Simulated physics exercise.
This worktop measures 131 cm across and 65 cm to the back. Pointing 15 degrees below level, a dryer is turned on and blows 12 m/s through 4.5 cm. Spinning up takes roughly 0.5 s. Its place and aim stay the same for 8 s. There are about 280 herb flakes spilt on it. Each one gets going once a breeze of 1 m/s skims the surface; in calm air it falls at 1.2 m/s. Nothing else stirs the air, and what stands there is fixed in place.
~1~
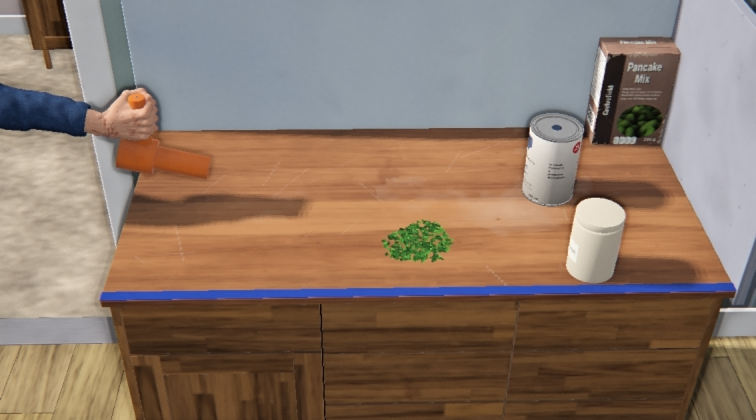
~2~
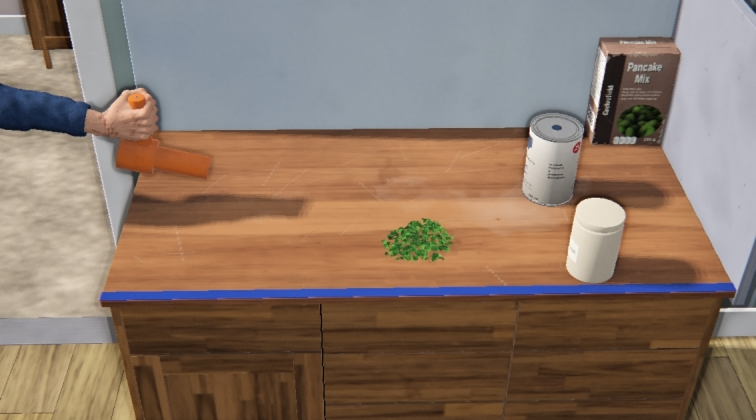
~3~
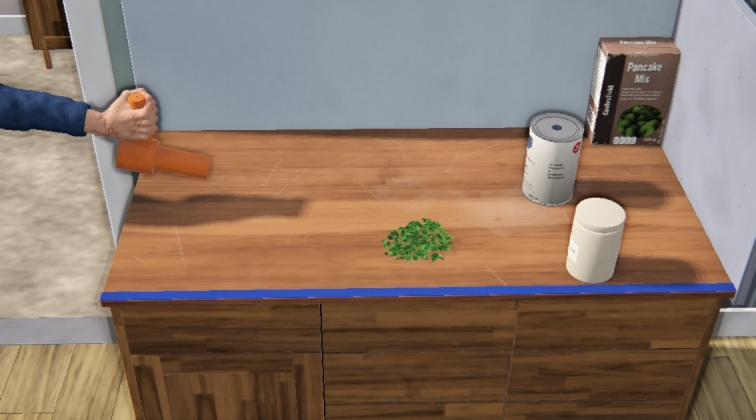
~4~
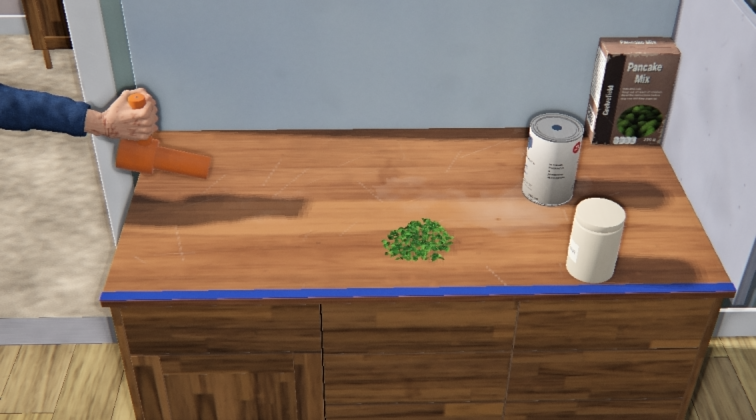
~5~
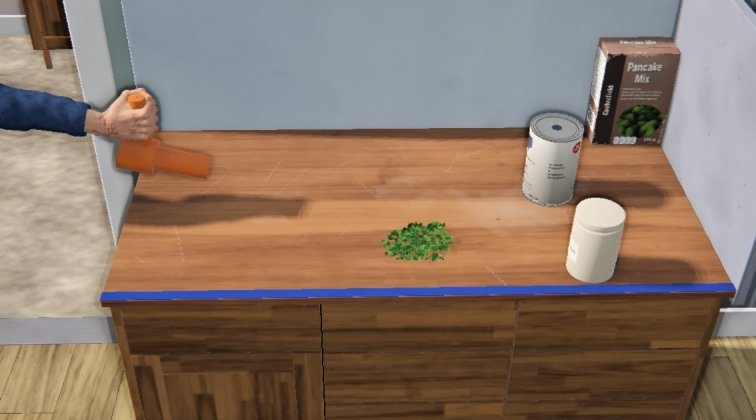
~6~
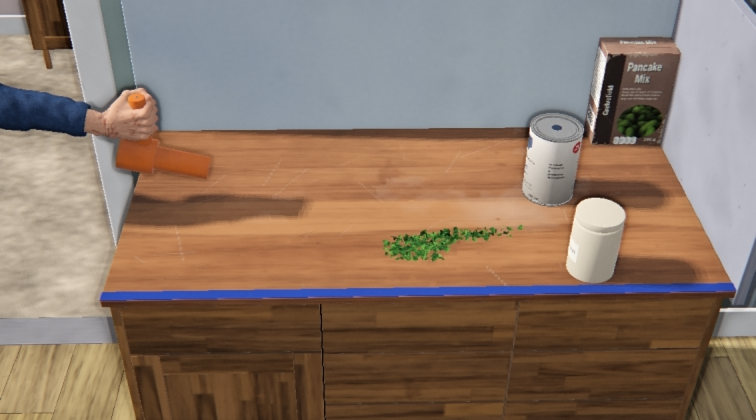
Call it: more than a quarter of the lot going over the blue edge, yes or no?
Call: Yes.
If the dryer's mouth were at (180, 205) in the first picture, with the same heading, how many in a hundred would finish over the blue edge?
80 per cent.
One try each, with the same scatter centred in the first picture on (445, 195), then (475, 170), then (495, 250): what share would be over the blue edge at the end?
Results, one try each: 30 %, 1 %, 100 %.
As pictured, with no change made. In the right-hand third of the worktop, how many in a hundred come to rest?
It comes out near 0 in a hundred.
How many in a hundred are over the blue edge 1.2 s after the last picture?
I'd put it at some 100 %.
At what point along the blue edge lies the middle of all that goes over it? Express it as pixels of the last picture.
Near (543, 294).
Then, 1.2 s after the last picture, 2 % are on the move or not yet settled, 98 % are over the blue edge.
Then, 2.1 s after the last picture, 0 % are on the move or not yet settled, 100 % are over the blue edge.
Then, 4.0 s after the last picture, 0 % are on the move or not yet settled, 100 % are over the blue edge.
Then, 7.6 s after the last picture, at the end, 100 % are over the blue edge.
